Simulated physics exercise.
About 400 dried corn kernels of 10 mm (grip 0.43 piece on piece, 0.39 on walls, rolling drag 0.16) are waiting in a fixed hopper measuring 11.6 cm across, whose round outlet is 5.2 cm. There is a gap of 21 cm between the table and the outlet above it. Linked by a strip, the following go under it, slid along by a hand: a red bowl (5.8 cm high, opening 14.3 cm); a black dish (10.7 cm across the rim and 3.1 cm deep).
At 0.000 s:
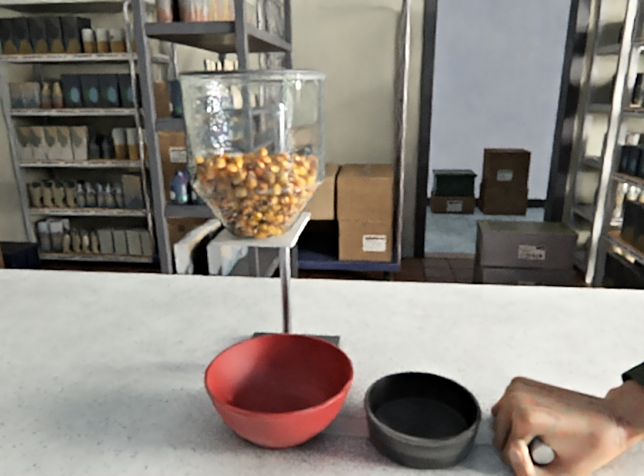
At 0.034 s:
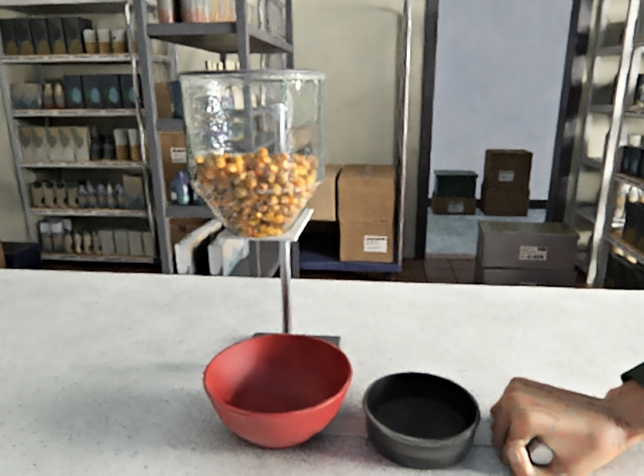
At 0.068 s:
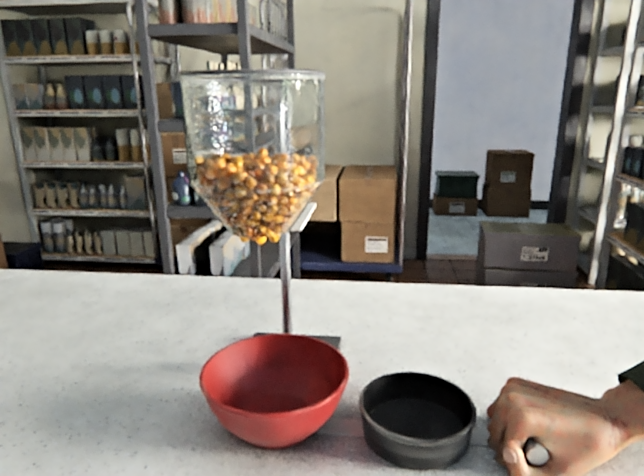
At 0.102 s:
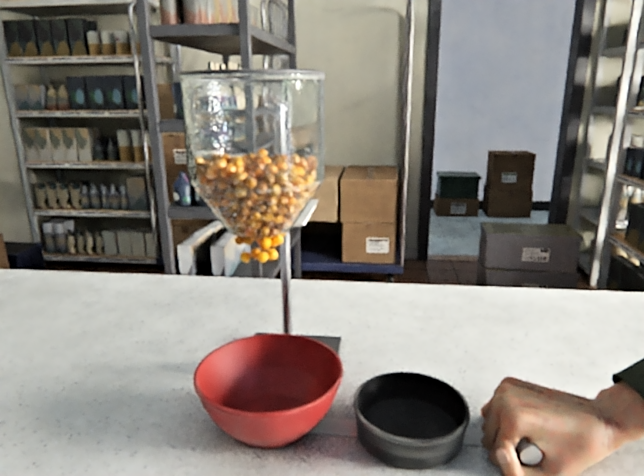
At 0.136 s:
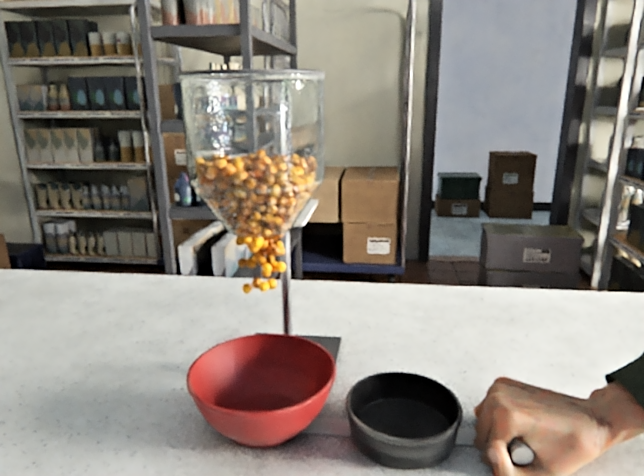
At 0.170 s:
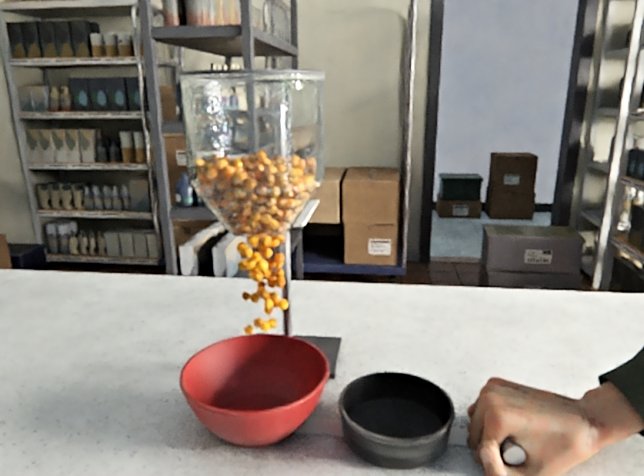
Corn kernels dropping from a clear hopper above a red bowl as a hand slides the bowl and a black dish left.
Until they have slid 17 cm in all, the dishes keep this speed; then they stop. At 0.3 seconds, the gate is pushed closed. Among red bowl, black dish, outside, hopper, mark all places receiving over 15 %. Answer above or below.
Red bowl: Above; black dish: Below; outside everything: Below; hopper: Above.
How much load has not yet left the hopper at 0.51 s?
About 65 % of the load.
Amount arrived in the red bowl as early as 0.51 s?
I'd say around 30 percent.
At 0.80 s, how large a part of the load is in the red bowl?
It comes to some 30 in a hundred.
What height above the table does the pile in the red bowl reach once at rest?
Around 3.0 cm above the table.
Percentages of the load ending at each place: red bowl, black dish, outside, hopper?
The red bowl ends with 30 percent, the black dish with 0 percent, outside with 5 percent and the hopper with 65 percent.
Then, at 0.51 s, red bowl 30 %, hopper 65 %; middle of all pieces on or above the table near (235, 276).
Then, at 0.80 s, red bowl 30 %, hopper 65 %; middle of all pieces on or above the table near (216, 277).
After 1.06 s, red bowl 30 %, hopper 65 %; middle of all pieces on or above the table near (209, 276).
After 1.31 s, red bowl 30 %, hopper 65 %; middle of all pieces on or above the table near (209, 276).
By 1.5 s all is still; red bowl 30 %, black dish 0 %, outside 5 %, hopper 65 %.
